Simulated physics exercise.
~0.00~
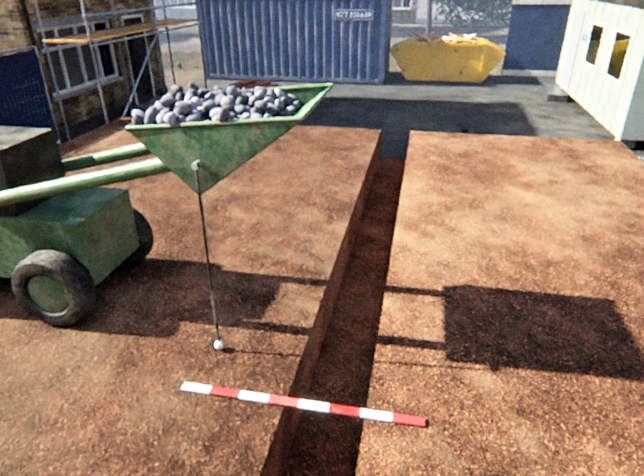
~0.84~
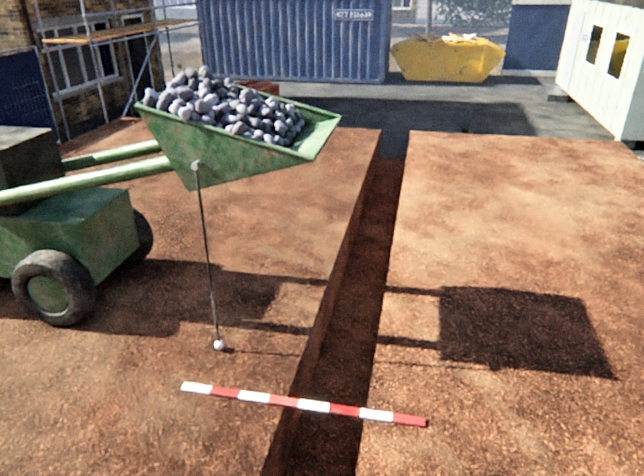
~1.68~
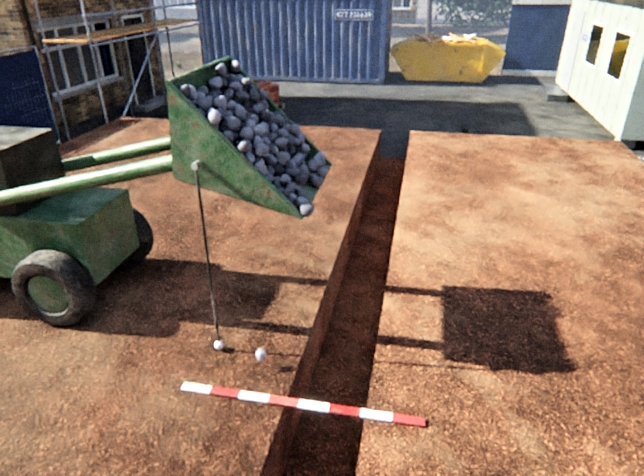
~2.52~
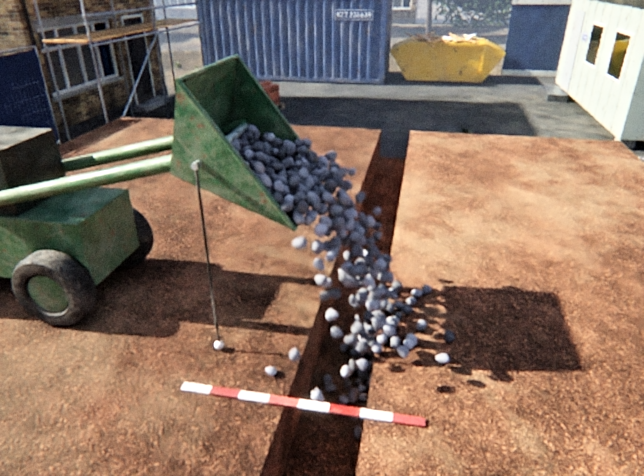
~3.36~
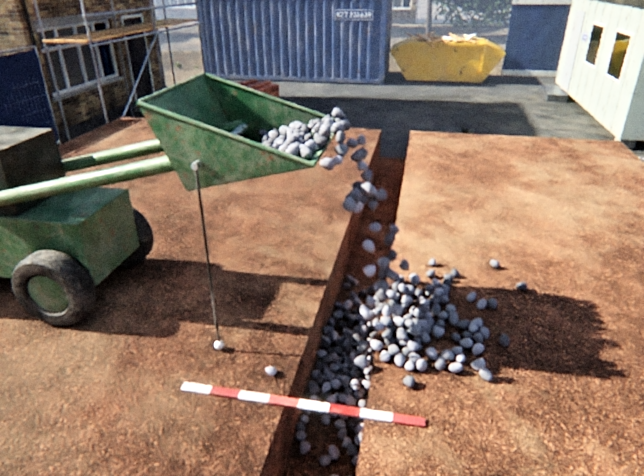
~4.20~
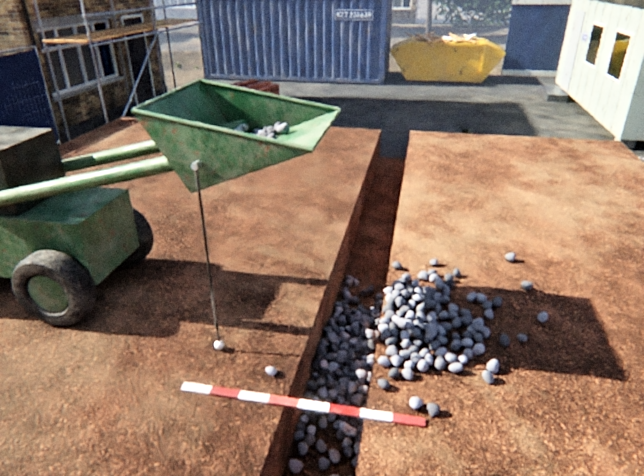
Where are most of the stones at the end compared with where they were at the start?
At the start they were all piled in the raised green bucket. By the end most lie lower and to the right, in the trench and heaped on the ground along its right side, with a few still in the bucket.
Green loader tipping grey stones from its bucket into a trench and onto ground beyond, then tilting back with a few left.
